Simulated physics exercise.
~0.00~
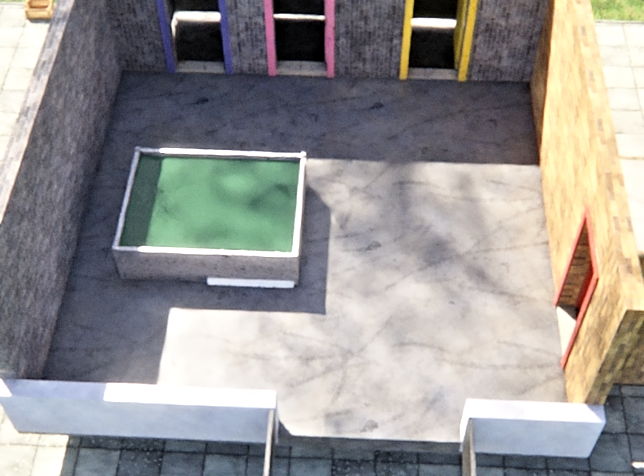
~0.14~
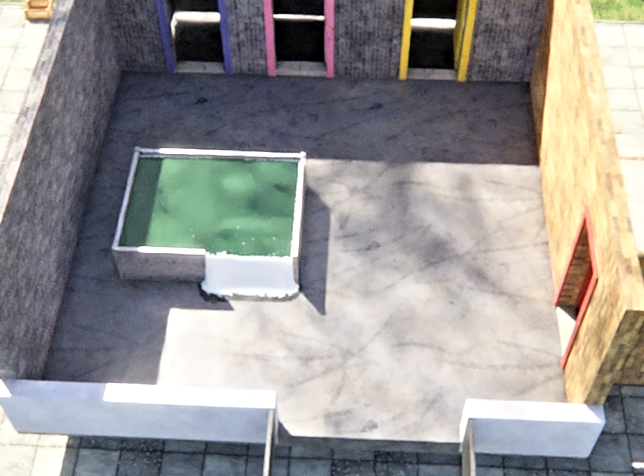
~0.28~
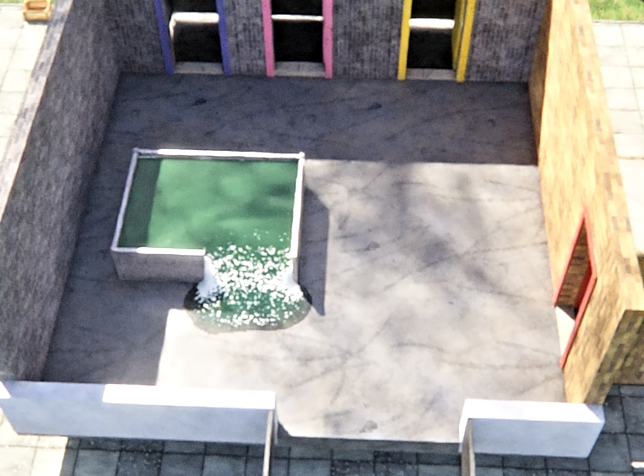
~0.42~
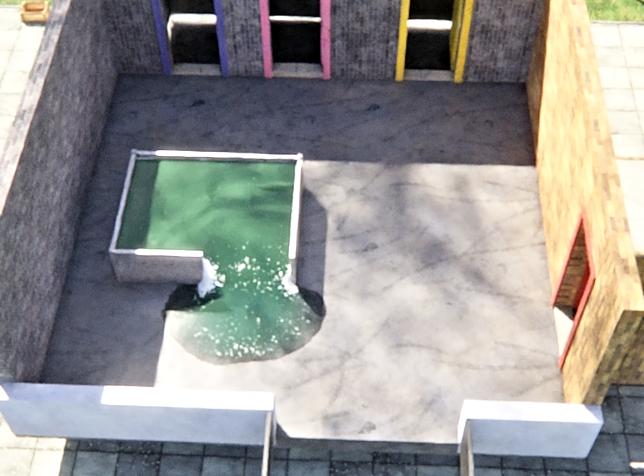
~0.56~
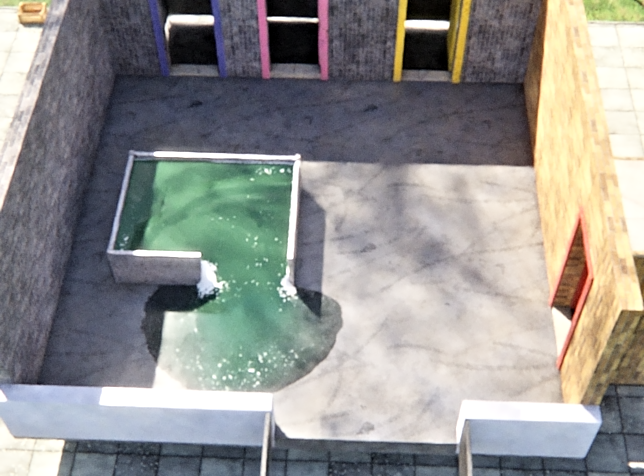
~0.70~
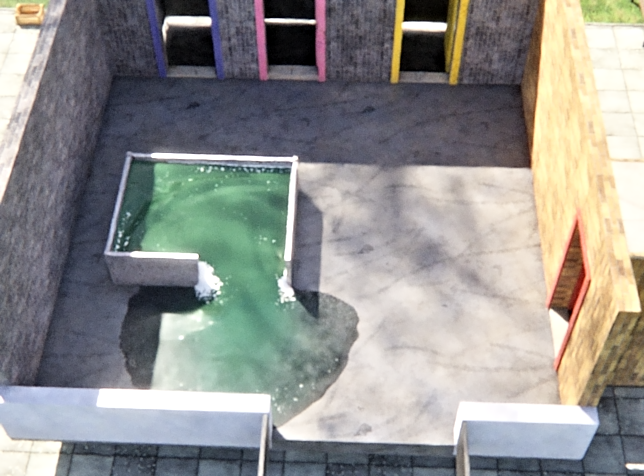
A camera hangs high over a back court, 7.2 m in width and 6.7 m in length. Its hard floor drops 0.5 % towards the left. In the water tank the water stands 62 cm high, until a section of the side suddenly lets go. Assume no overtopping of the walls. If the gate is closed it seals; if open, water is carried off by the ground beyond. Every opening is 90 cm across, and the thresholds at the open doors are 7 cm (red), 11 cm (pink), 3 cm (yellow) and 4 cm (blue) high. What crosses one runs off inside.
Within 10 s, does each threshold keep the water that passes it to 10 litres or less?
At the end, red door: The total remains smaller than the cap, pink door: The total remains smaller than the cap, yellow door: The total remains smaller than the cap, blue door: The total grows larger than the cap.
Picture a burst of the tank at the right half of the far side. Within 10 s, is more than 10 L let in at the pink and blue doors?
Against the limit, the pink door exceeds it and the blue door exceeds it.
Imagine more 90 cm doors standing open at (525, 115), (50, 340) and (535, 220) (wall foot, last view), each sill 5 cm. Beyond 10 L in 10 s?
Less, more, less.
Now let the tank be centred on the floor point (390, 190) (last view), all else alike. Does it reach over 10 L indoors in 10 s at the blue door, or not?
Well, blue ends up inside the mark.
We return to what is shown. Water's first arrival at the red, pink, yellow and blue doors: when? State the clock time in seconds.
So, red at 3.6 s, then pink at 7.0 s, yellow at 9.5 s, and blue at 5.5 s.
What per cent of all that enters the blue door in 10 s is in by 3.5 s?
About 0 per cent.
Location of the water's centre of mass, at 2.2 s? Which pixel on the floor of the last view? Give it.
(215, 285).
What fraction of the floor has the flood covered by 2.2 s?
Around 20 per cent wet.
After 1.4 s water covers 15 % of the floor and is deepest (36 cm) near (230, 408); red door not reached, pink door not reached, yellow door not reached, blue door not reached.
After 2.2 s water covers 20 % of the floor and is deepest (34 cm) near (242, 421); red door not reached, pink door not reached, yellow door not reached, blue door not reached.
After 3.5 s water covers 30 % of the floor and is deepest (27 cm) near (27, 414); red door not reached, pink door not reached, yellow door not reached, blue door not reached.
After 6.0 s water covers 45 % of the floor and is deepest (18 cm) near (113, 81); red door 4 cm at the sill, 0 L in, pink door not reached, yellow door not reached, blue door 7 cm at the sill, 1 L in.
After 10.0 s water covers 80 % of the floor and is deepest (10 cm) near (27, 414); red door 3 cm at the sill, 0 L in, pink door 3 cm at the sill, 0 L in, yellow door 2 cm at the sill, 0 L in, blue door 7 cm at the sill, 30 L in.
